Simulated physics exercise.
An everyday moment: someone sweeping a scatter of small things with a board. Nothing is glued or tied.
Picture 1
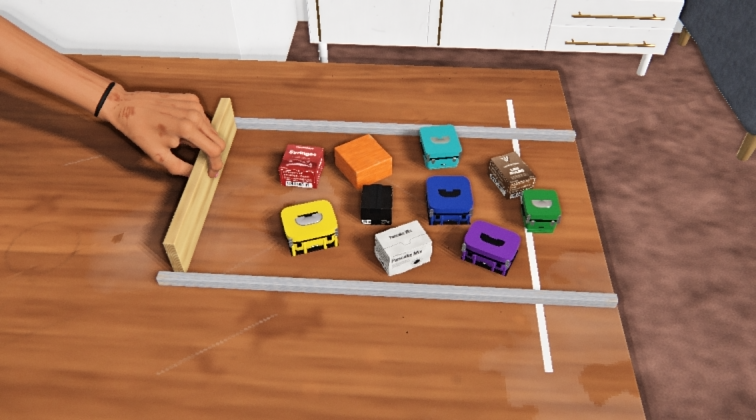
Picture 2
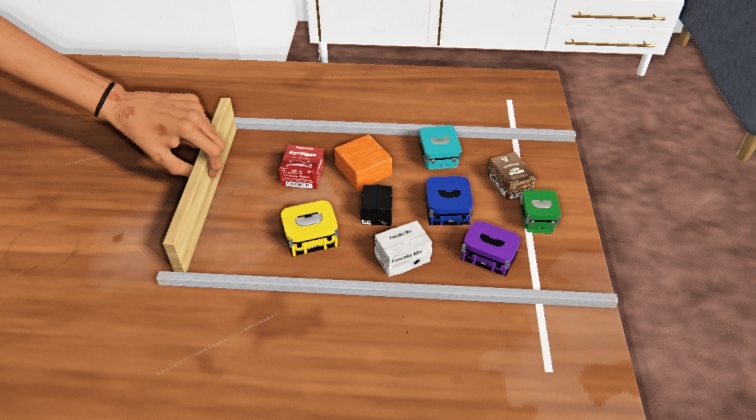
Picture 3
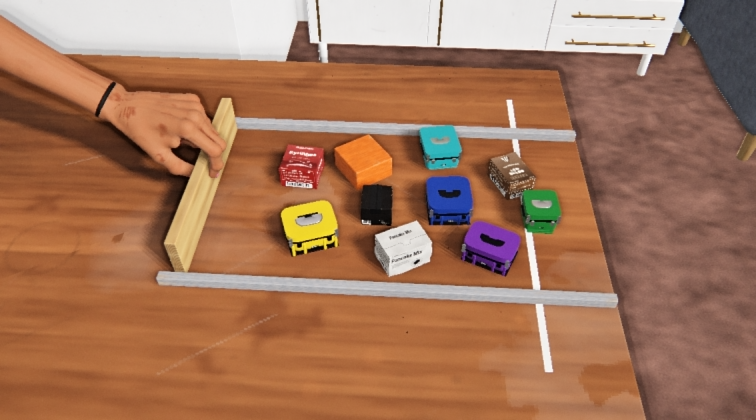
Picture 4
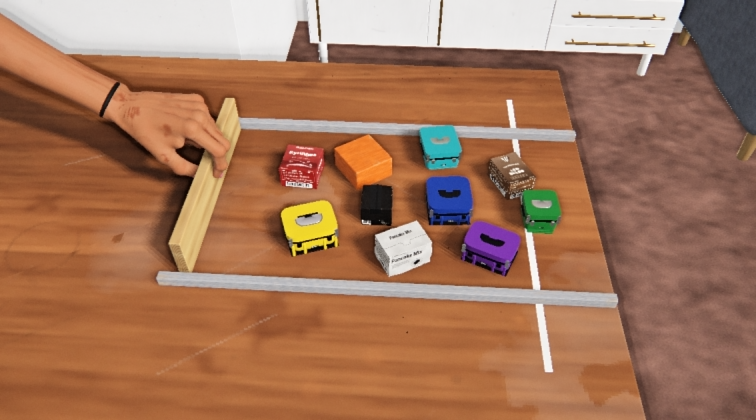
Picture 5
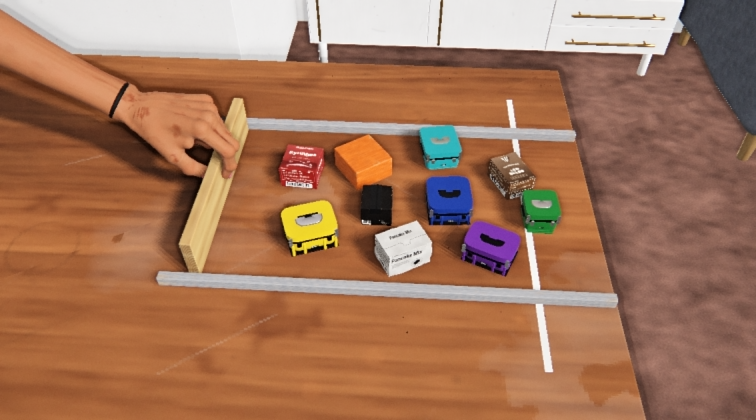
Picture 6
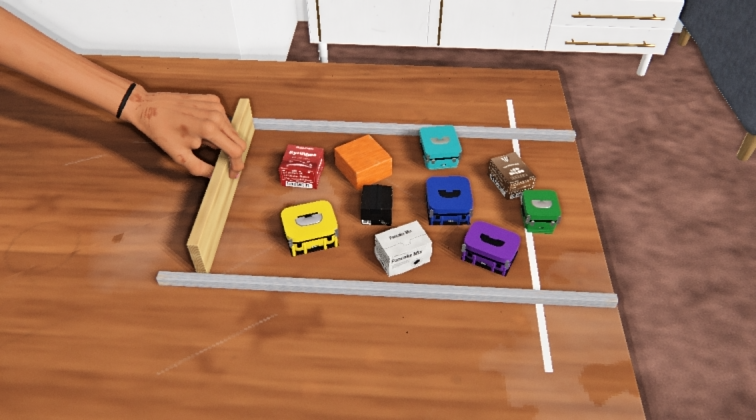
At the start, a hand holds a wooden board upright at the left of a wooden table, between two grey rails, with colourful cases and boxes scattered to its right. The board stays nearly still, then the hand slides it slightly right, without touching the items, which remain in place.
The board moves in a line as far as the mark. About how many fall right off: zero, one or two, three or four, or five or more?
Here the number that fall off is three or four.
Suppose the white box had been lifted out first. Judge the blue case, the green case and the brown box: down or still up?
The blue case survives; the green case is lost; the brown box falls.
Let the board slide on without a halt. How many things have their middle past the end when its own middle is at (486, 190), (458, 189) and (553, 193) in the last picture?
It would be 1, 0 and 6.
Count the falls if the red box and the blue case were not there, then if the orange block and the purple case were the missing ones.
The counts: 1 and 1.
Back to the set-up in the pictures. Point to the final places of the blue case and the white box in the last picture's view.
First (580, 212), then (613, 274).
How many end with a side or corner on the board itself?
The number is 4.
Soon after, none off yet; green case at rest near (539, 212); brown box at rest near (511, 176); purple case at rest near (491, 248).
In the end, the number that fall off is three or four; gone, purple case, brown box and green case.
